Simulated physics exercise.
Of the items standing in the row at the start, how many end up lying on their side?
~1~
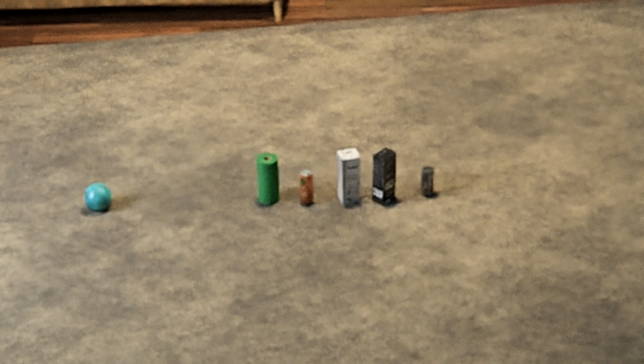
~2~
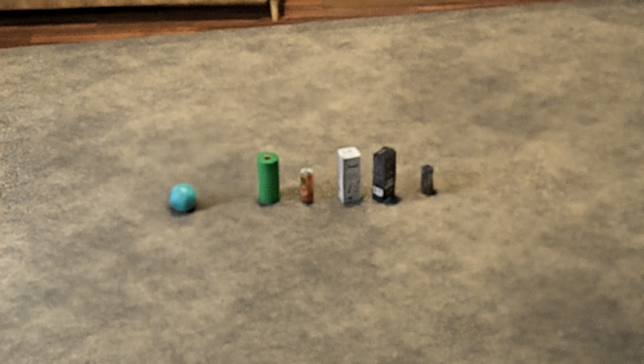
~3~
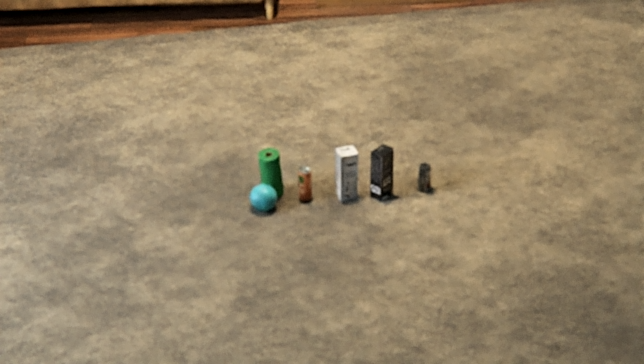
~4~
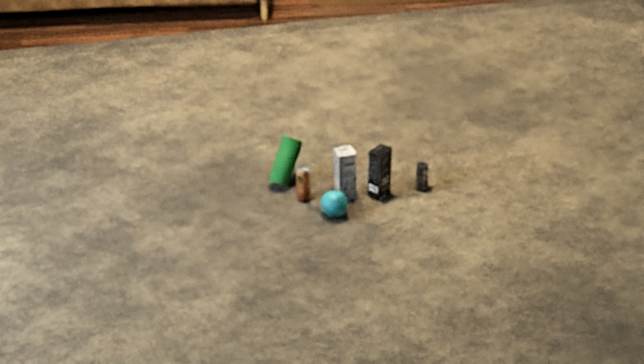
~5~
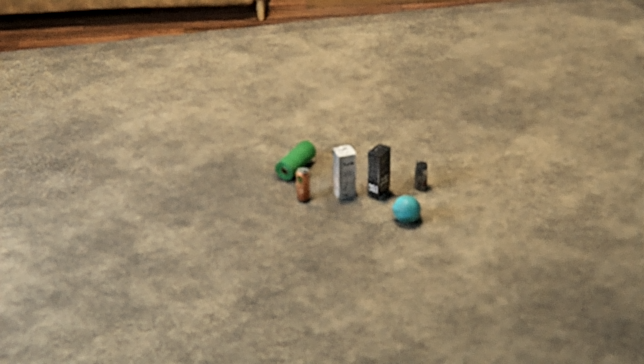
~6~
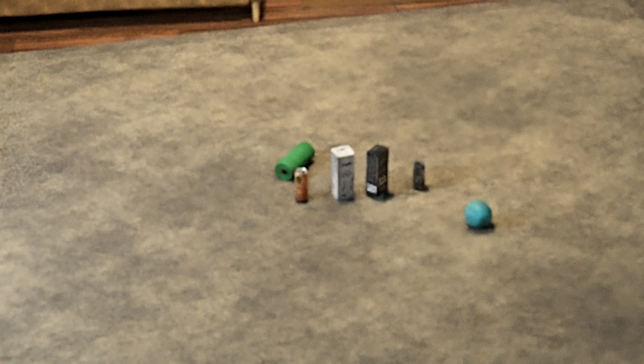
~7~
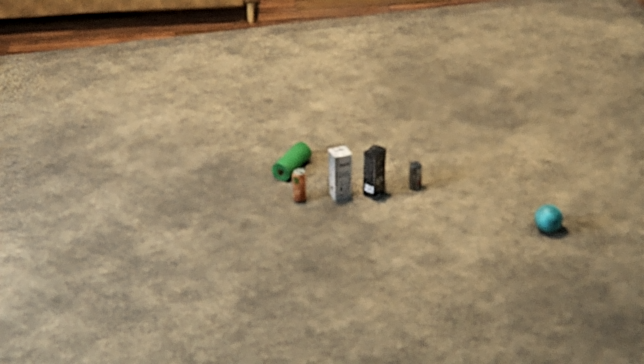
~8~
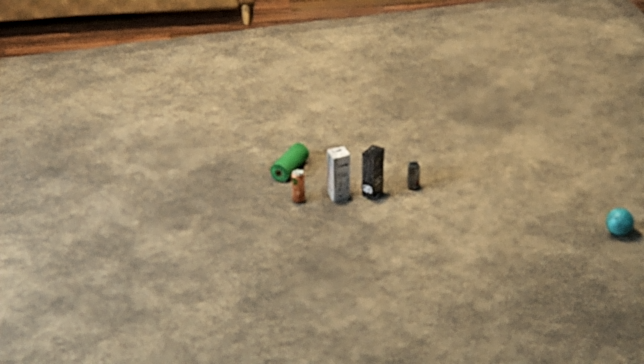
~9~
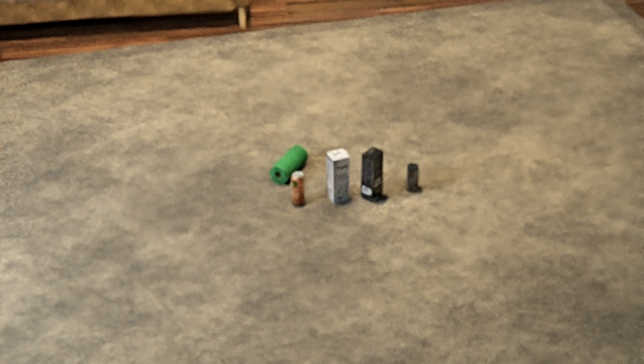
Just one ends up on its side, the green roll. Both cans and both cartons are still standing.
